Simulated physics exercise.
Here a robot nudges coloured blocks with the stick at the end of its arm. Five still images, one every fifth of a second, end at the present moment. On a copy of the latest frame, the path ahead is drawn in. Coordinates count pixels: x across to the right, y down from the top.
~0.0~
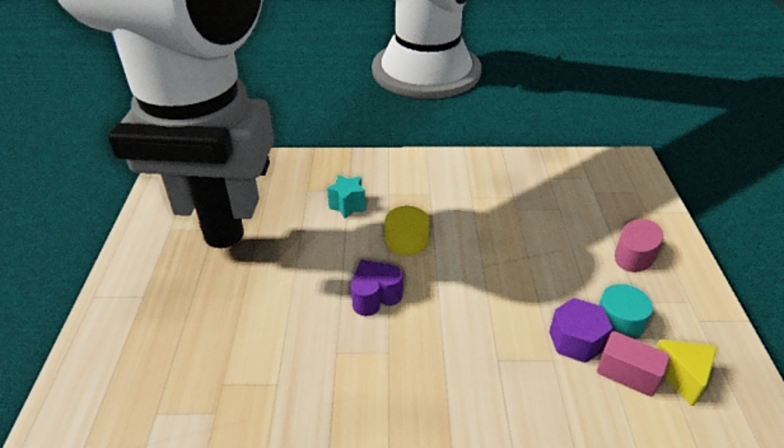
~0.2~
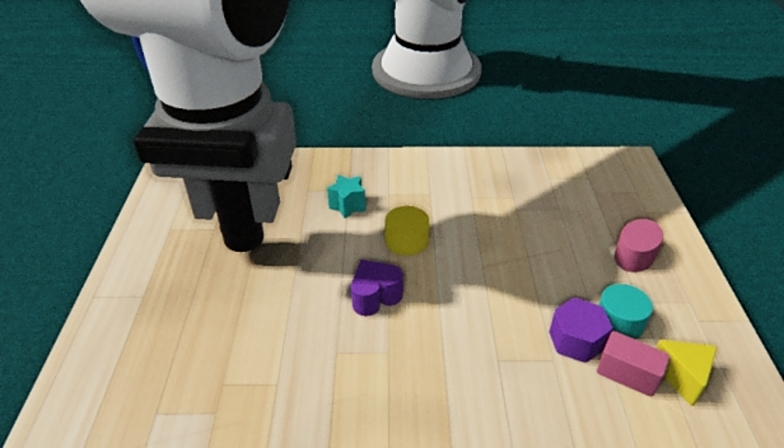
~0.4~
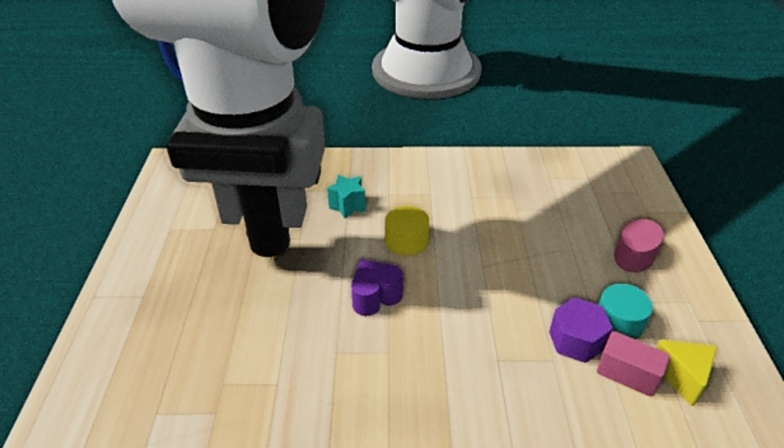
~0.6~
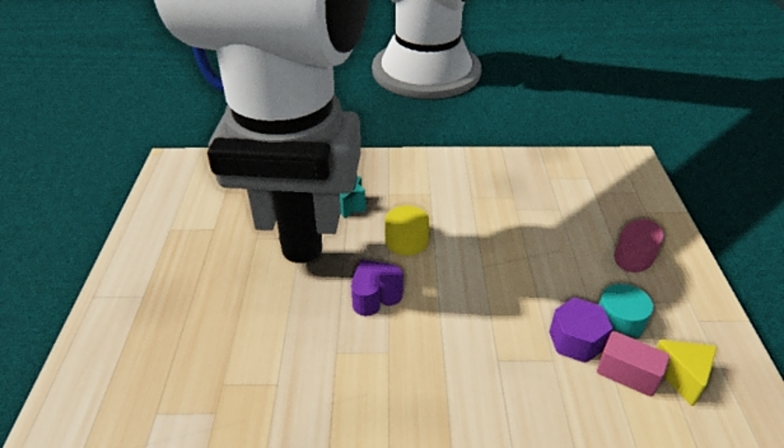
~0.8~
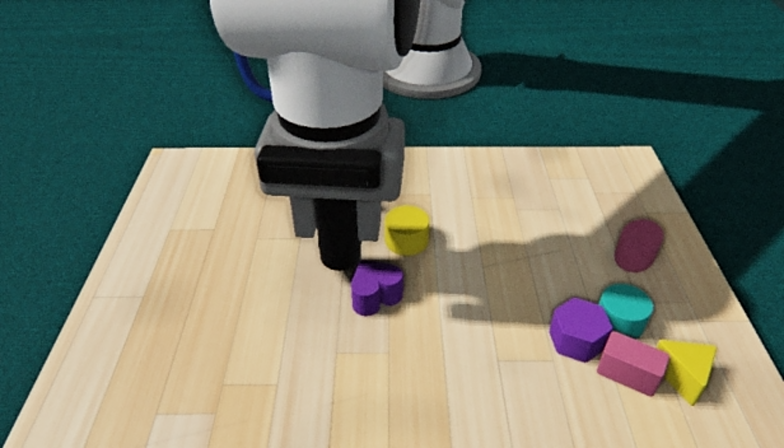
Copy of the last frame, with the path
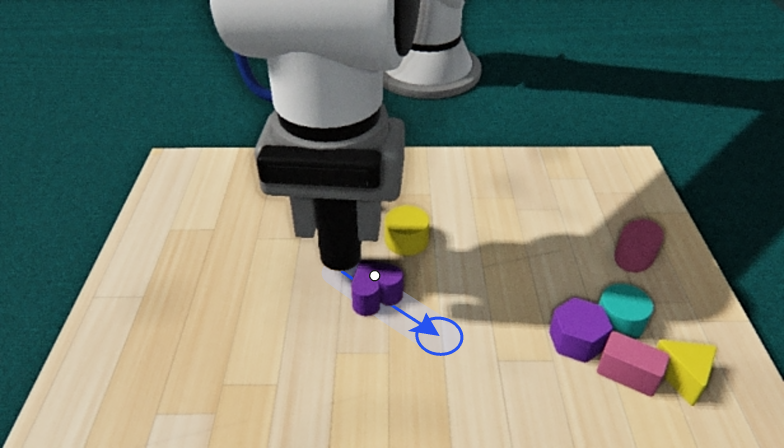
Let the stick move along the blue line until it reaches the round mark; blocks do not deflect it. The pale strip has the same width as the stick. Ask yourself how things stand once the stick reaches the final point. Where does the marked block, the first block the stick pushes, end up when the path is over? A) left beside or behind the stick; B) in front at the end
The one that fits is B, in front at the end.
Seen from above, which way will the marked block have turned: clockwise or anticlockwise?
My prediction: CW.
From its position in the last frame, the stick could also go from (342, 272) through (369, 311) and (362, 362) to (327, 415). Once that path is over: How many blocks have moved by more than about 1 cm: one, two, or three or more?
My best guess is that a single block moves over 1 cm.
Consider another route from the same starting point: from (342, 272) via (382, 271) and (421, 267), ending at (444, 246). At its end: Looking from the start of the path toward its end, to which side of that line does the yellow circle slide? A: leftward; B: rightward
A: Leftward.
The line goes in a line from (342, 272) to (439, 336); the dot is on the purple heart-shaped block.
On the path given first. One third of the way, stick at (372, 278); purple heart-shaped block at (400, 295), turned 35° clockwise.
Two thirds of the way, stick at (406, 300); purple heart-shaped block at (433, 321), turned 45° clockwise.
At the end, stick at (441, 322); purple heart-shaped block at (467, 347), turned 60° clockwise; yellow circle unmoved.
